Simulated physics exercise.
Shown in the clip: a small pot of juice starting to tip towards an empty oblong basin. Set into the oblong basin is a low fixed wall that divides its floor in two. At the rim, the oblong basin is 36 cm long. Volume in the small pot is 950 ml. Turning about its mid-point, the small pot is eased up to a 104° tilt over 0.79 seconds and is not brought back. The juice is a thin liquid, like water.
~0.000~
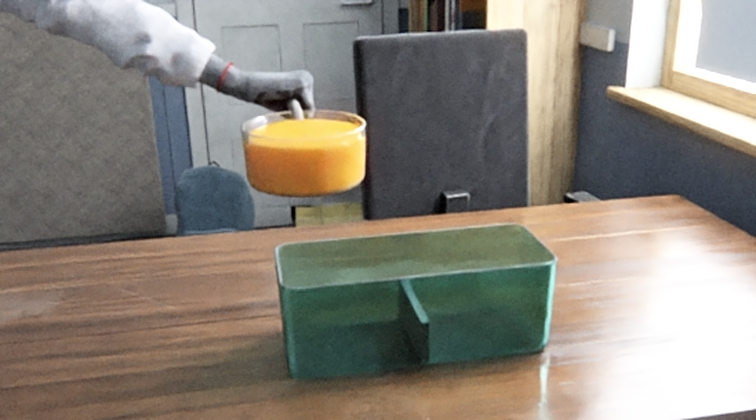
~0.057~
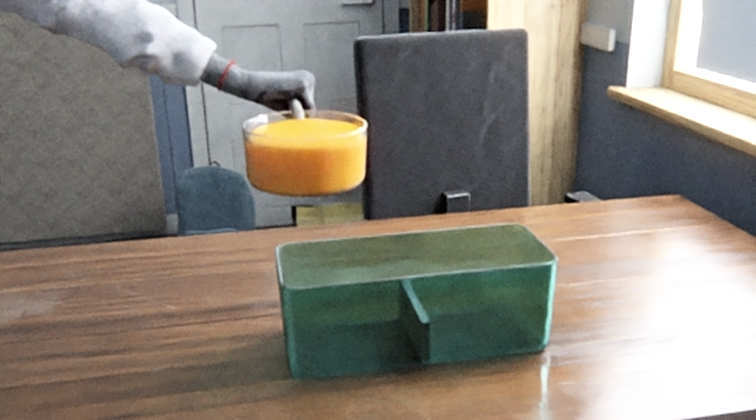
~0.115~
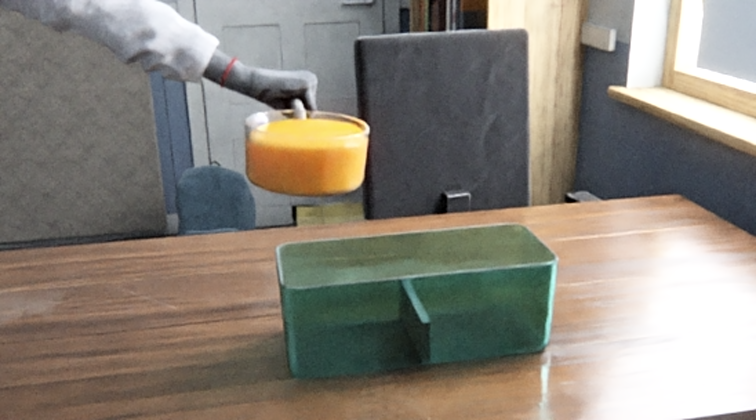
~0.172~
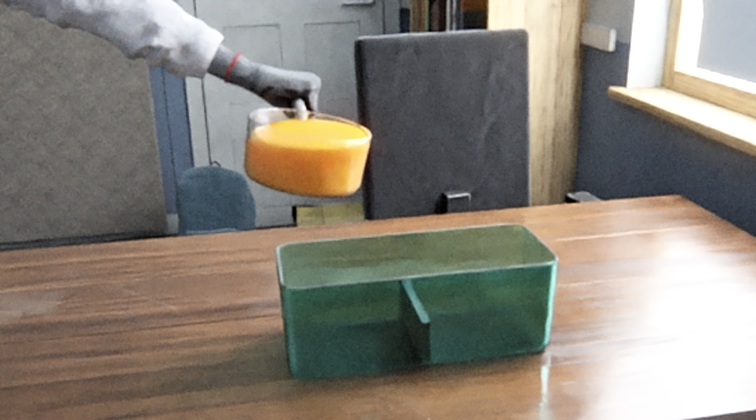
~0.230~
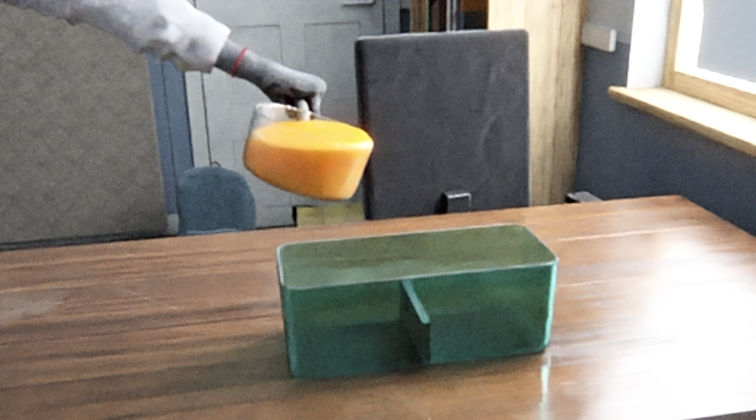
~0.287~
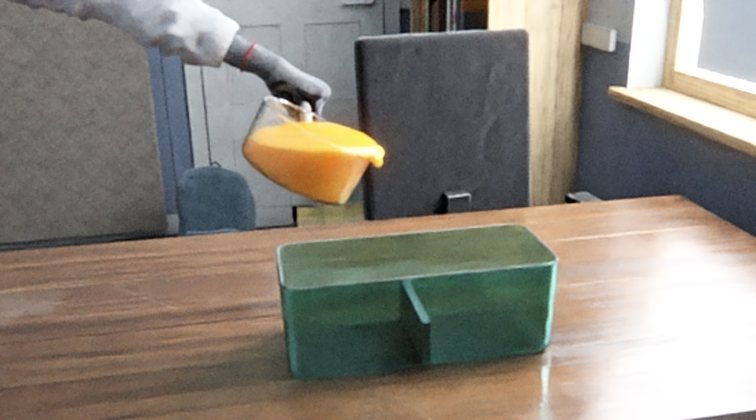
A gloved hand held a clear pot of bright orange juice above a wooden table, then tilted it steadily to the right until juice bulged over its rim, while the green divided basin below stayed still.
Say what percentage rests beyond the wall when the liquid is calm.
Roughly 53 per cent rests beyond the wall.
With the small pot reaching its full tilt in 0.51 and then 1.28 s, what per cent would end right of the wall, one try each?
35 per cent first, 60 per cent second.
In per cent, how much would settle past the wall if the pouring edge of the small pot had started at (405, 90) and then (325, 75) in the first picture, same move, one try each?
In order, 90 and 20 per cent.
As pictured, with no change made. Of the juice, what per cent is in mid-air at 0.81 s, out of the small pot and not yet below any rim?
Estimated airborne part: Roughly 6 per cent.
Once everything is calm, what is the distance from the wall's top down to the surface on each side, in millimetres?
Close to 42 mm left and close to 38 mm right.
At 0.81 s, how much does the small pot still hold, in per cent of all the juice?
I'd say some 5 per cent remains.
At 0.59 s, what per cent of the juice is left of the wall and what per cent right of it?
Left roughly 5, right roughly 28.
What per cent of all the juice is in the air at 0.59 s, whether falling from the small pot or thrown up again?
Near 40 per cent at that time.
After 0.59 s the tilt is 88° and 26 per cent is still to pour, 5 is left of the wall and 28 right of it.
After 0.81 s the tilt is 104° and 5 per cent is still to pour, 35 is left of the wall and 53 right of it.
After 1.04 s the tilt is 104° and 0 per cent is still to pour, 44 is left of the wall and 53 right of it.
After 1.29 s the tilt is 104° and 0 per cent is still to pour, 46 is left of the wall and 53 right of it.
In the end 46 per cent lies left of the wall, 53 right of it and 1 outside.
